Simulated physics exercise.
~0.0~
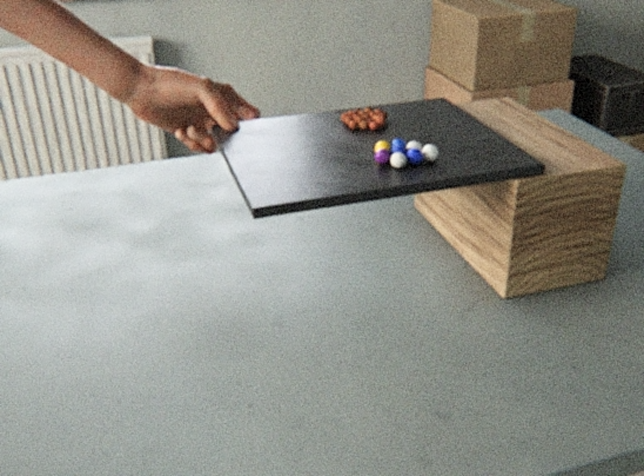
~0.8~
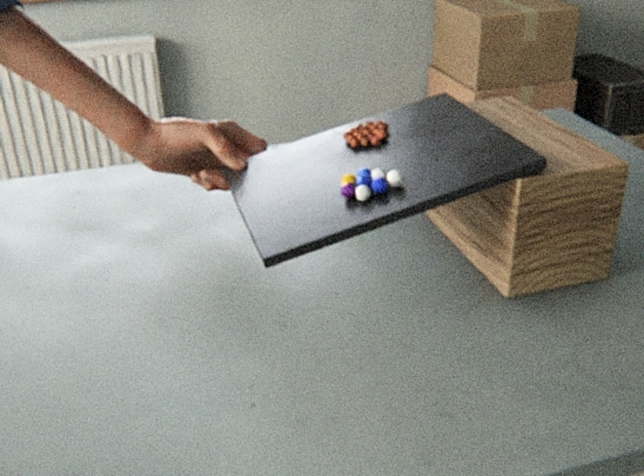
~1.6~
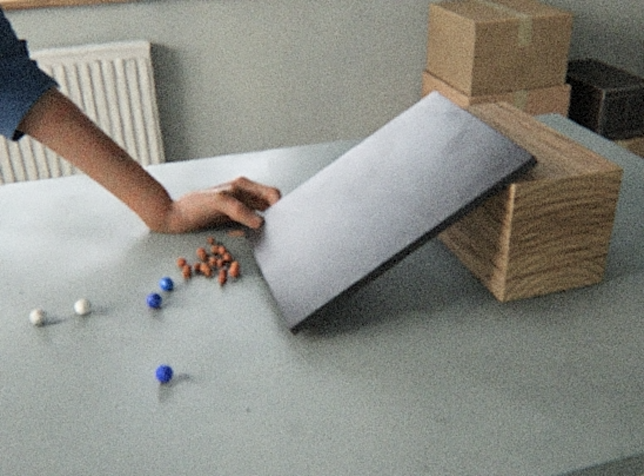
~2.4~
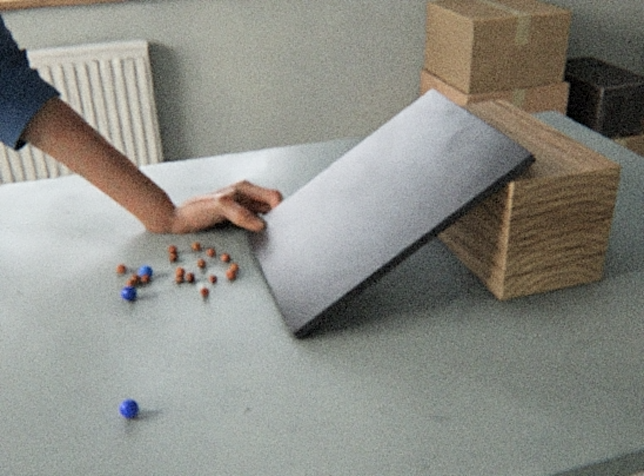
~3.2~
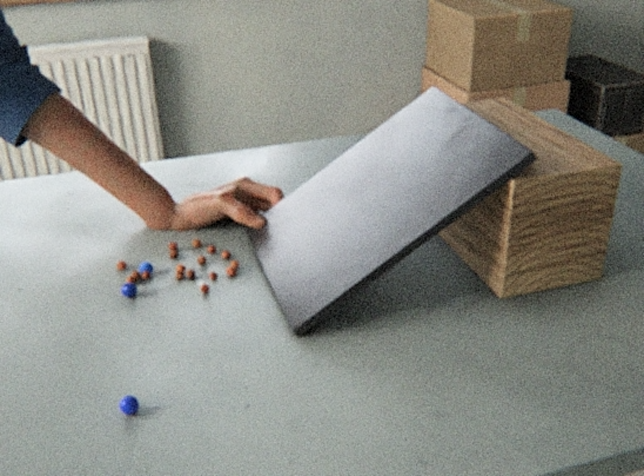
A hand lowers one end of a dark board propped on a wooden block, and the coloured balls at the front roll off leftward across the table, some leaving view, while the small reddish-brown pieces behind end up scattered nearer the steeply tilted board.
